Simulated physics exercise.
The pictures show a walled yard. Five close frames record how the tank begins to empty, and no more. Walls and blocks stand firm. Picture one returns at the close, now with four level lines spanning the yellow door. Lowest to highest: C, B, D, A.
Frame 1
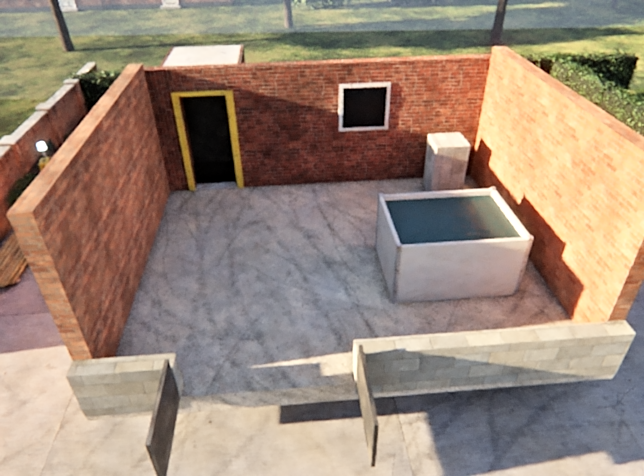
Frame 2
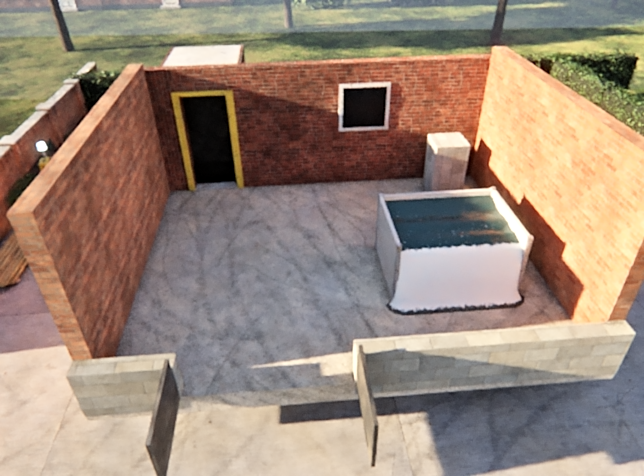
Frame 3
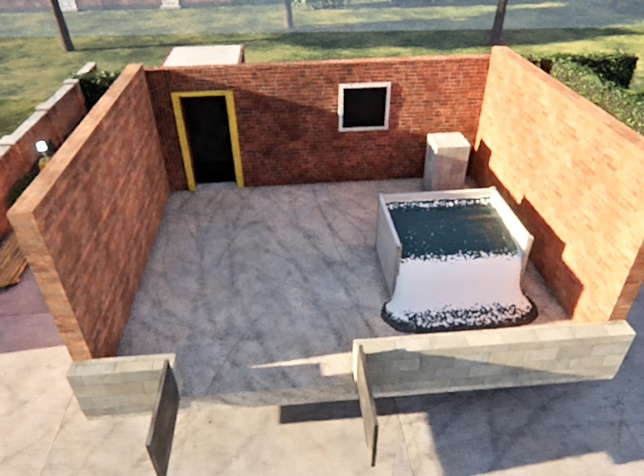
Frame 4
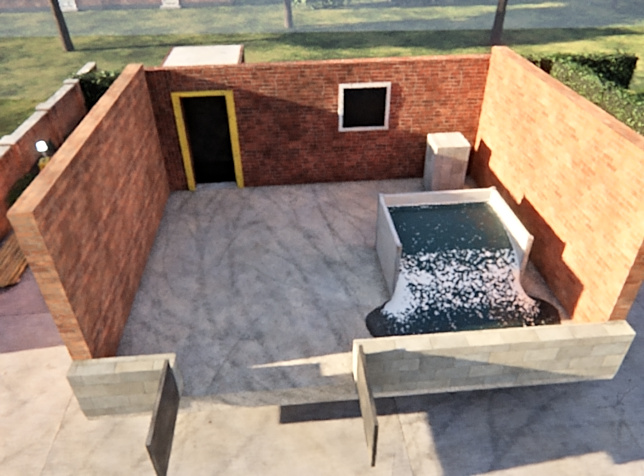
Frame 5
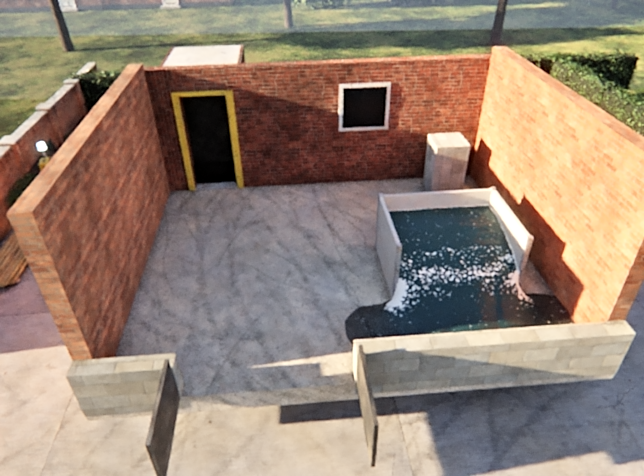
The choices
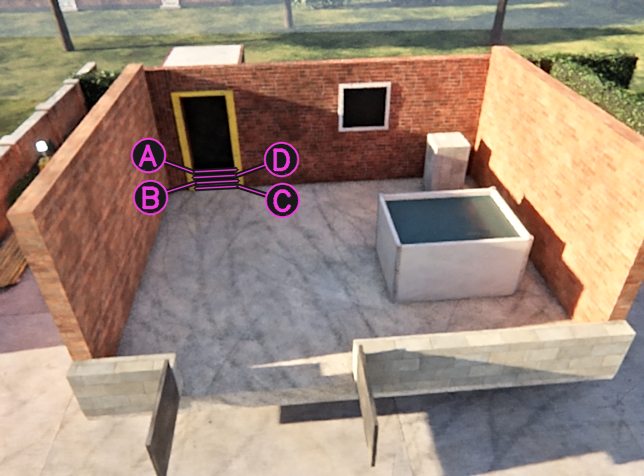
Dark water rests in a pale tank at the right of a brick-walled yard, seen from above by a still camera, then pours out through the tank's front side in a white sheet. A yellow-framed doorway stands at the back left, beside a white-framed window, with low pale walls in front. The water spreads dark across the grey floor toward the low wall, foam flecking its surface.
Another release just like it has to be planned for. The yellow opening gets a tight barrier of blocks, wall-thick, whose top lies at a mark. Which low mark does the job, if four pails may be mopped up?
Choose B.
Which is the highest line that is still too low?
C.
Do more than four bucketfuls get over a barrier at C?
Yes.
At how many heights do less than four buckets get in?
Three of them.
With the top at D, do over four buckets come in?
No, not at all.
On the marked copy, A at (214, 170); B at (216, 181); C at (217, 187); D at (215, 176); from the bottom up C, B, D, A.
With A, nothing gets over.
With B, nothing gets over.
With C, about 13 bucketfuls get in.
With D, nothing gets over.
